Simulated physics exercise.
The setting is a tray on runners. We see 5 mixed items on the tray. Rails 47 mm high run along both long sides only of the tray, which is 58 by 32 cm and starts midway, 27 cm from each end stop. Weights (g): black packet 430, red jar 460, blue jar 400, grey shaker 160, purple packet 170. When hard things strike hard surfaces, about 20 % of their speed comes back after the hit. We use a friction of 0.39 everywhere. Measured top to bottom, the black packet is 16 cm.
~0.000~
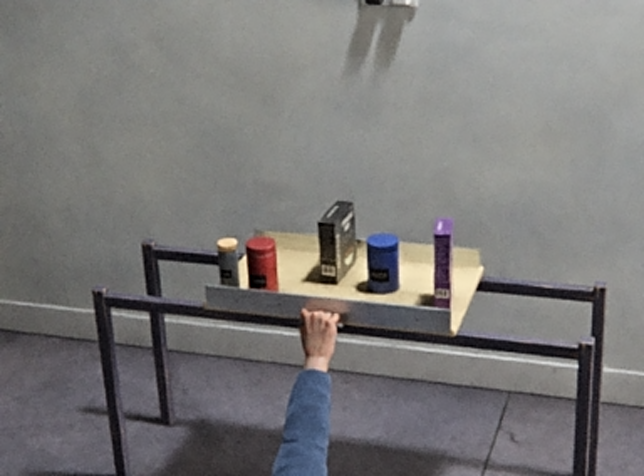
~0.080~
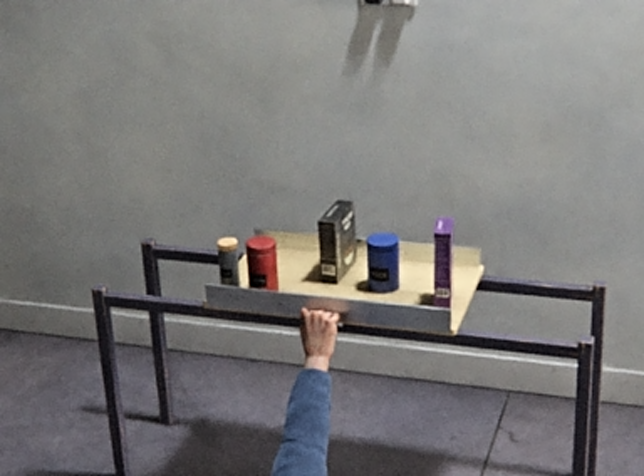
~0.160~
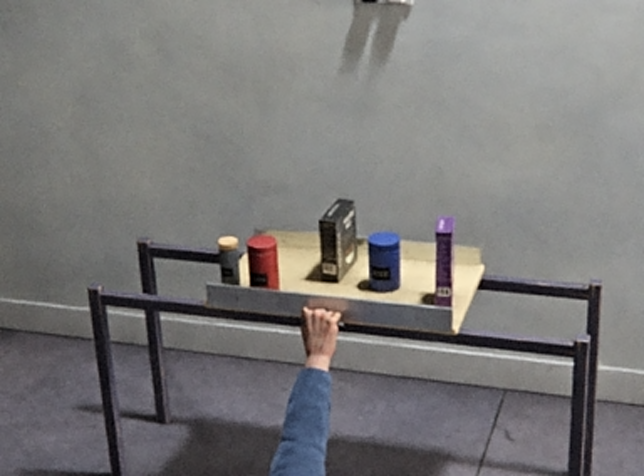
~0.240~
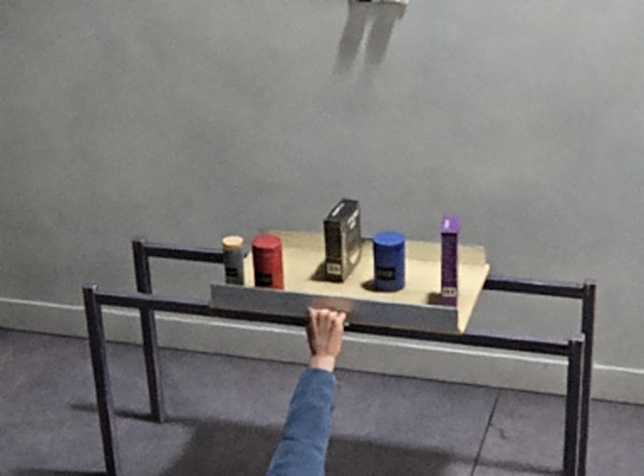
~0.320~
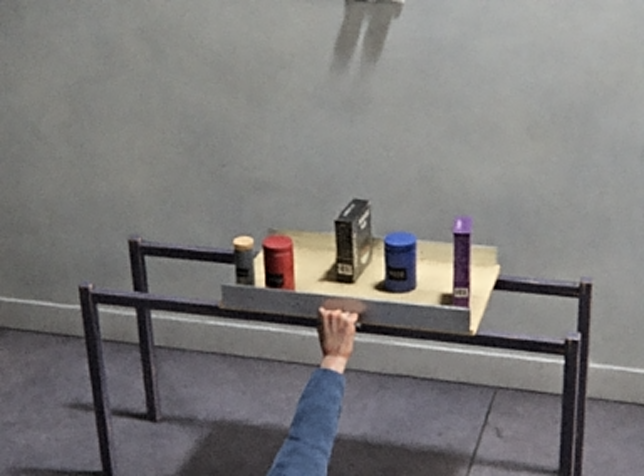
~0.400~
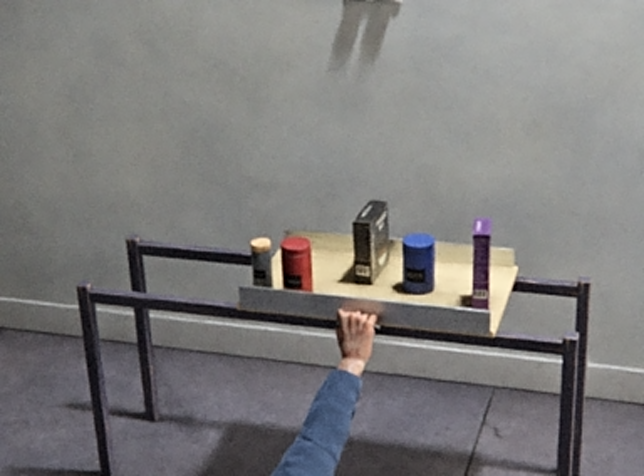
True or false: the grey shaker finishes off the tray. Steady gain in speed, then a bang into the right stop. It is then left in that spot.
False.
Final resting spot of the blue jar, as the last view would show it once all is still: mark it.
Its centre ends close to (545, 277) in the last view.
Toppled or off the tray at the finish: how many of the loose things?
3.
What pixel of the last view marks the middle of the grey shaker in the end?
At roughly (390, 266).
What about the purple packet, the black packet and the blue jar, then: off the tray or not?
Once it all settles, the purple packet leaves its surface, the black packet stays on its surface and the blue jar stays on its surface.
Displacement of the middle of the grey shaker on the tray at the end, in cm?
Net shift near 19 cm.
By 0.70 s, tray has slid 27 cm right; purple packet now off the tray; grey shaker tilted 11° near (358, 274); black packet tilted 26°.
By 0.80 s, tray has slid 27 cm right; grey shaker tilted 40° near (373, 276); black packet tilted 64°; blue jar tilted 6°.
By 1.10 s, tray has slid 27 cm right; grey shaker on its side near (393, 281); black packet on its side; blue jar 14 cm from its spot.
When it is over (3.4 s), off the tray, purple packet; lying over on the tray, black packet and grey shaker; not toppled but over 5 cm from the start, red jar and blue jar. In the last view, grey shaker near (390, 266).
